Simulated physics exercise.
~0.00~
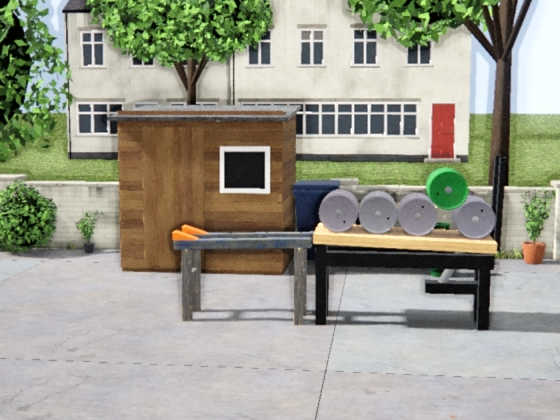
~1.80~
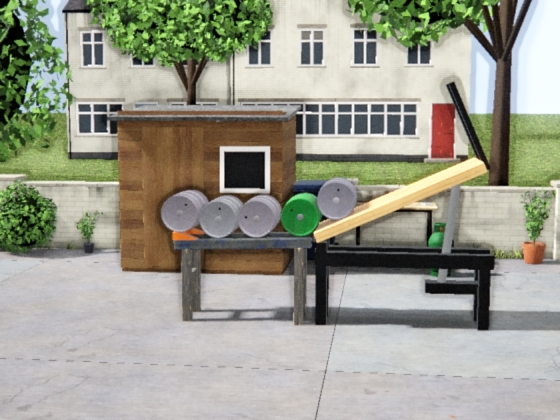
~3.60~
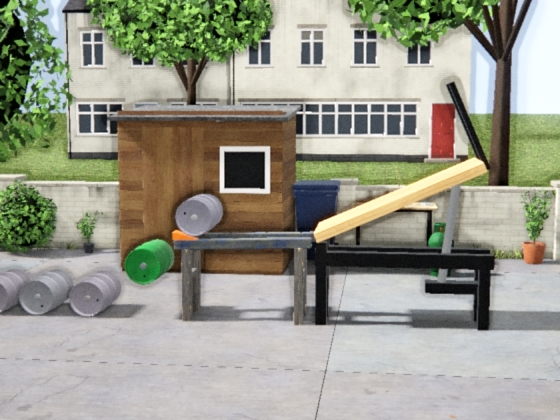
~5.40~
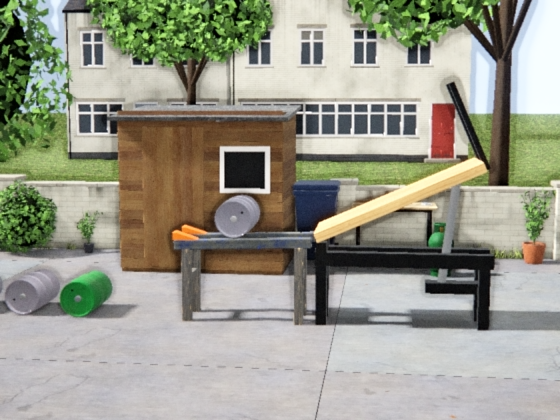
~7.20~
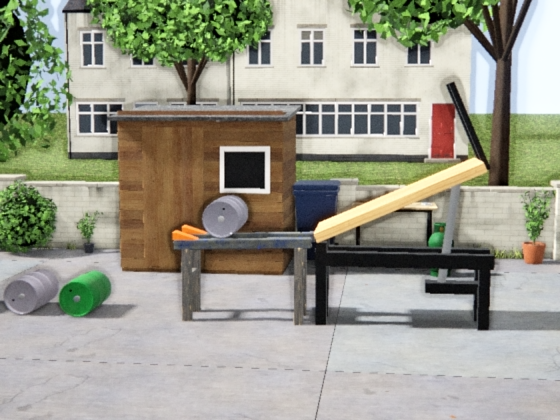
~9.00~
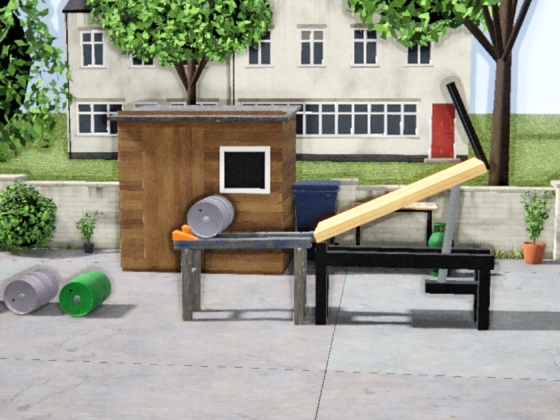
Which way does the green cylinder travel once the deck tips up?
It travels to the left, along the rack and over the stop to the ground.
